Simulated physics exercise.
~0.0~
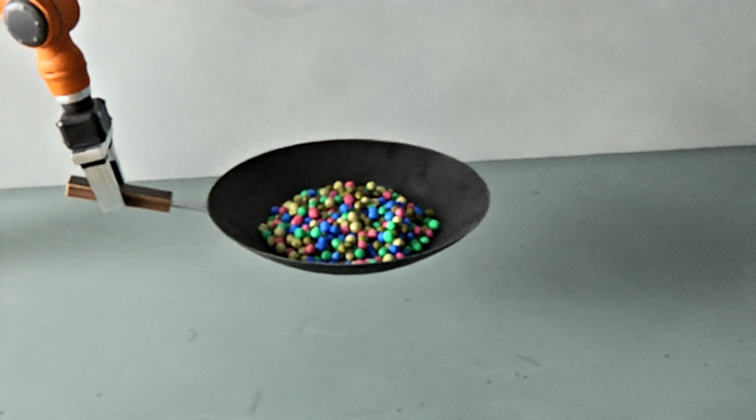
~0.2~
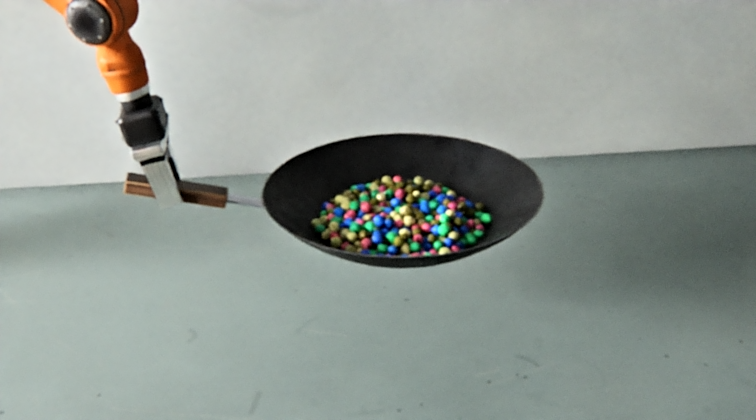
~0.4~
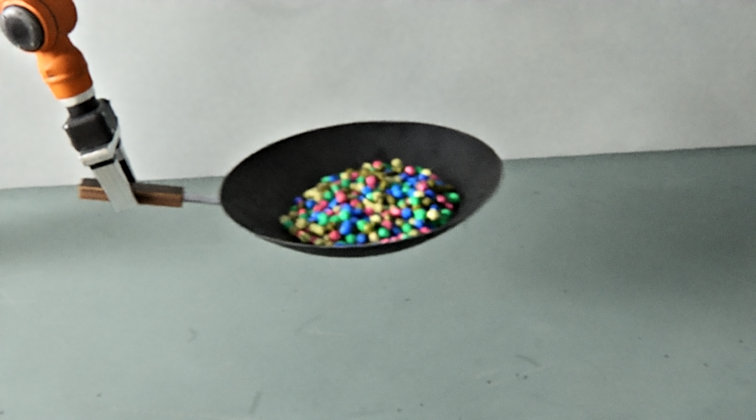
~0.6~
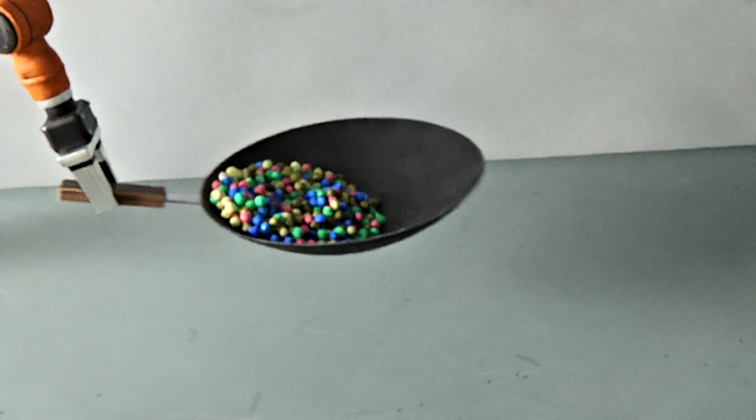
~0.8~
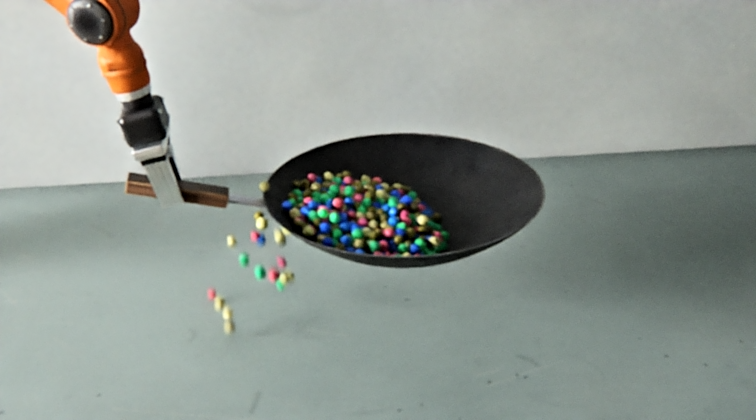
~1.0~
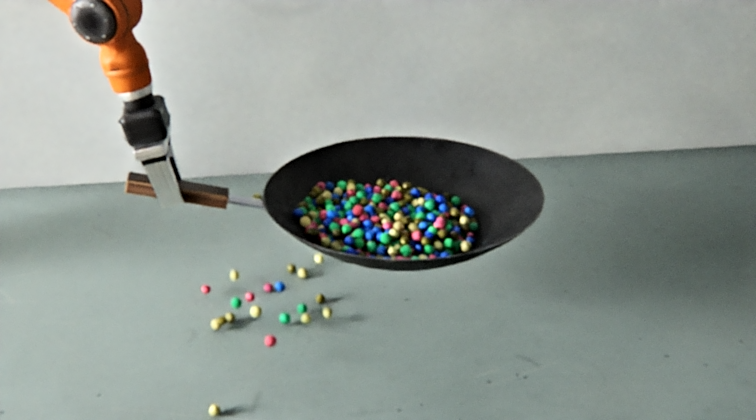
To begin with, an orange robot arm holds a dark wok by its wooden handle above a grey-green surface, with a heap of small colourful round sweets inside. The arm carries the wok to the right, then draws it back to the left. As it moves slightly farther left, the sweets crowd against the handle side. The wok then swings right again, and some sweets spill over the edge beneath the handle. Finally, the wok stays in place with most of the sweets still inside, spread back toward the middle, while a scattering lies on the surface below.
